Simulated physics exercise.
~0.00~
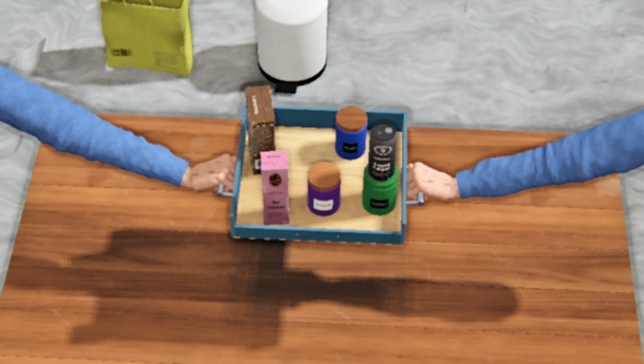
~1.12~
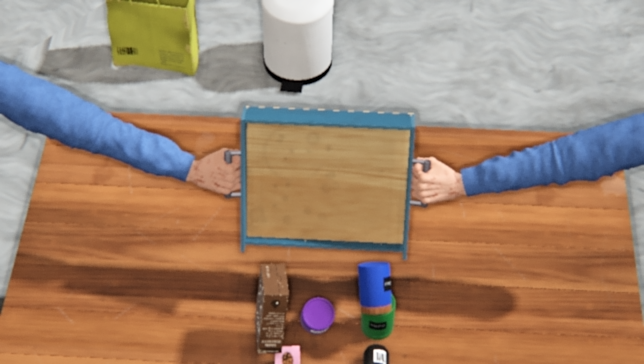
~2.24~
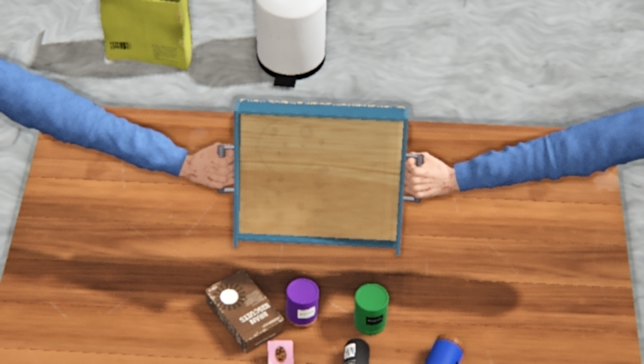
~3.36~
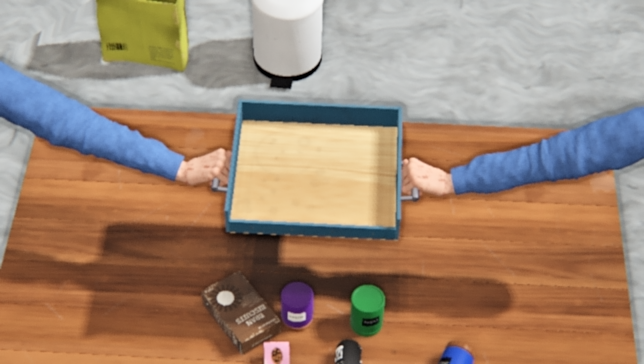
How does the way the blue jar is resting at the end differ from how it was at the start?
At the start the blue jar stands upright inside the crate, but at the end it lies on its side on the table, towards the lower right.
A blue-sided crate with a pale wooden bottom, holding a brown packet, a pink carton, a black can and blue, green and purple jars, is gripped by two hands over a wooden table, seen from above. Beyond the table, a yellow-green bag and a white canister stand on a grey marbled surface. The hands tip the crate's near side steeply down, and all six pieces tumble out onto the table. The blue jar rolls off to the right while the brown packet settles to the left. The hands then swing the empty crate back towards level, leaving everything scattered below it.
